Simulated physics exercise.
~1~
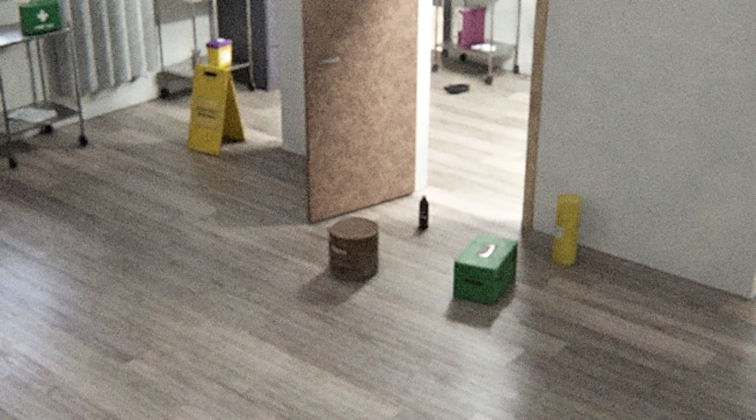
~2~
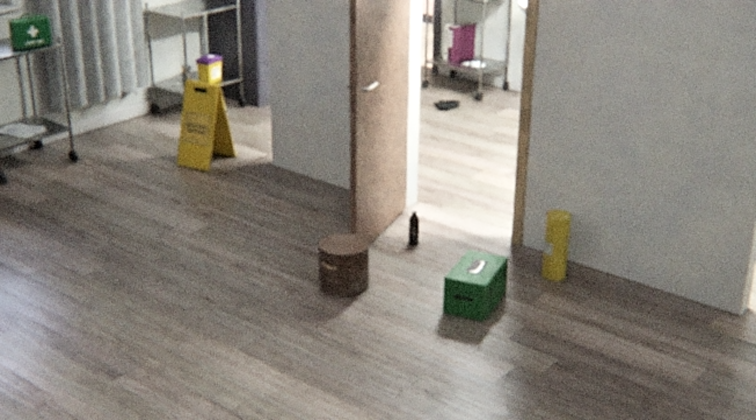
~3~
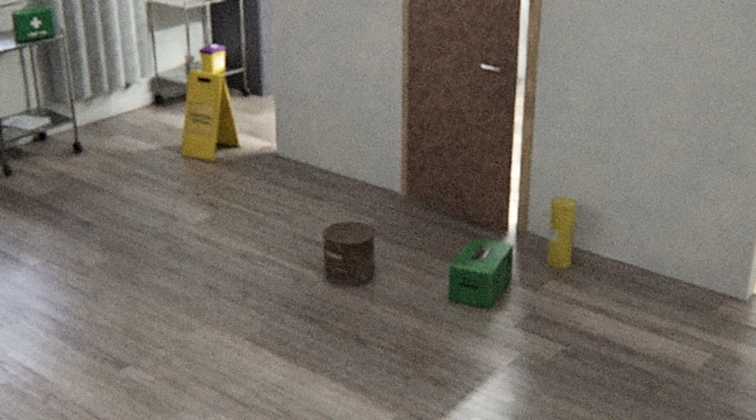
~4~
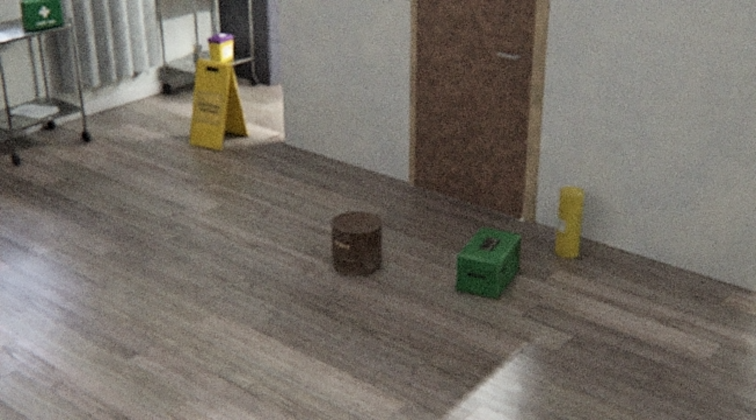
Brown door swinging shut past a small black bottle, which disappears from view, while pail, green toolbox and yellow canister stay put.
